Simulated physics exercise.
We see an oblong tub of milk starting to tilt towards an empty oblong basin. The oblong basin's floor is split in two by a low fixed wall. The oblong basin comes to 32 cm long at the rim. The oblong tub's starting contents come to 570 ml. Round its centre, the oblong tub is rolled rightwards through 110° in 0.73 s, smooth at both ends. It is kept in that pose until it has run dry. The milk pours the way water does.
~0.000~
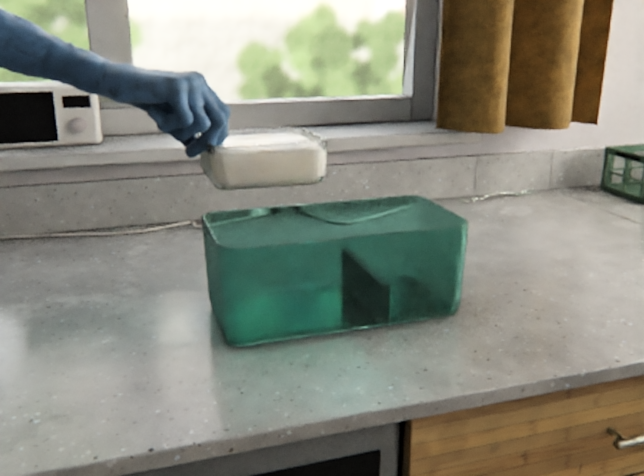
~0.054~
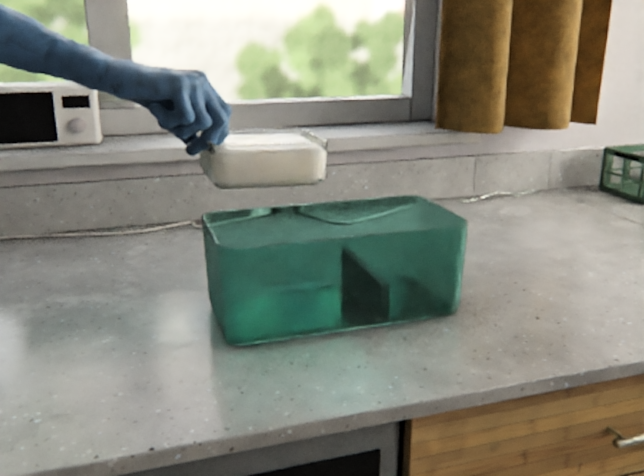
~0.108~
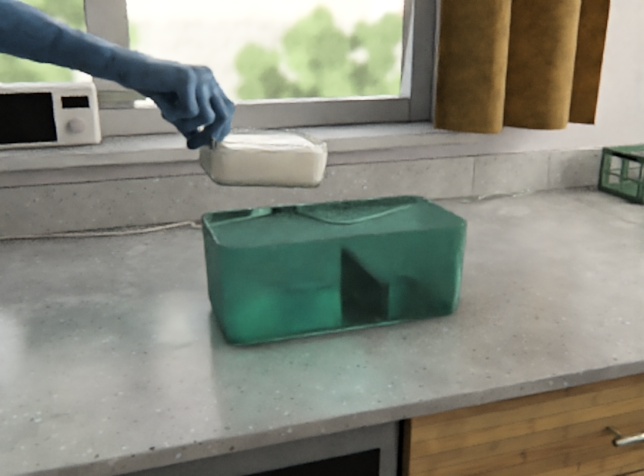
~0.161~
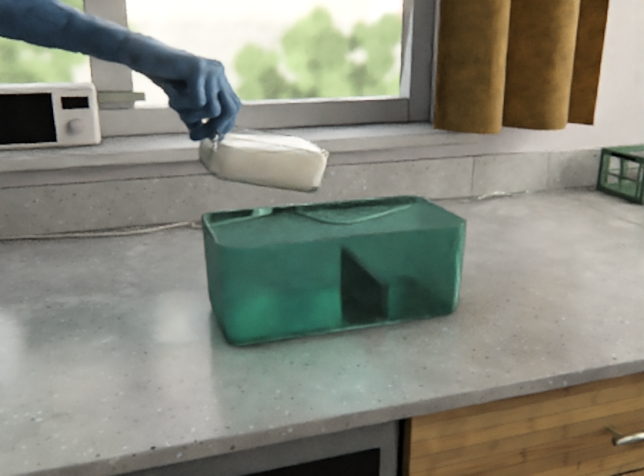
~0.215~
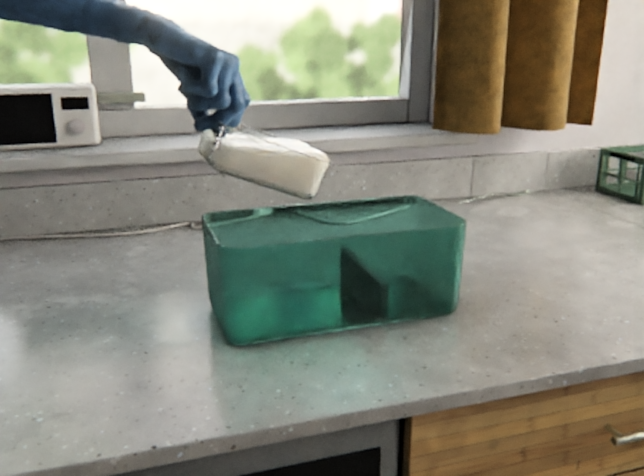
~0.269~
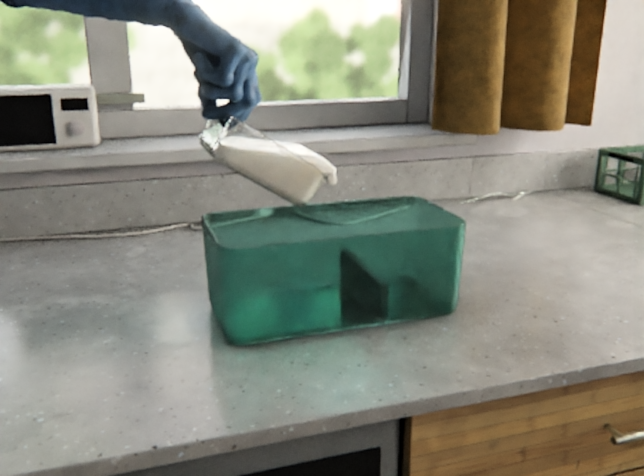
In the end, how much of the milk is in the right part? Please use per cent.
Roughly 14 percent is in the right part.
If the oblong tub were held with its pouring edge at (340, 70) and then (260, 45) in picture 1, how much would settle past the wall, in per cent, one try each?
Try 1: 65 %; try 2: 5 %.
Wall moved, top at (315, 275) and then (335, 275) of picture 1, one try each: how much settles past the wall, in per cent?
I'd put it at about 85 per cent for the first and about 70 per cent for the second.
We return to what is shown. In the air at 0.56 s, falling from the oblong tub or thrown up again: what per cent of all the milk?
Estimate: About 10 % of all of it.
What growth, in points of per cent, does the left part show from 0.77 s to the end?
Close to 3% of the whole.
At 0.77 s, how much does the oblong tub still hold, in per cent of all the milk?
1 %.
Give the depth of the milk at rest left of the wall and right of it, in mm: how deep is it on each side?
I'd expect close to 16 mm on the left and close to 6 mm on the right.
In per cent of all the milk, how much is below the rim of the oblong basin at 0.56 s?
Around 84%.
After 0.56 s the tilt is 95° and 6 per cent is still to pour, 71 is left of the wall and 13 right of it.
After 0.77 s the tilt is 110° and 1 per cent is still to pour, 79 is left of the wall and 13 right of it.
After 0.99 s the tilt is 110° and 0 per cent is still to pour, 82 is left of the wall and 13 right of it.
After 1.23 s the tilt is 110° and 0 per cent is still to pour, 82 is left of the wall and 14 right of it.
In the end 82 per cent lies left of the wall, 14 right of it and 4 outside.
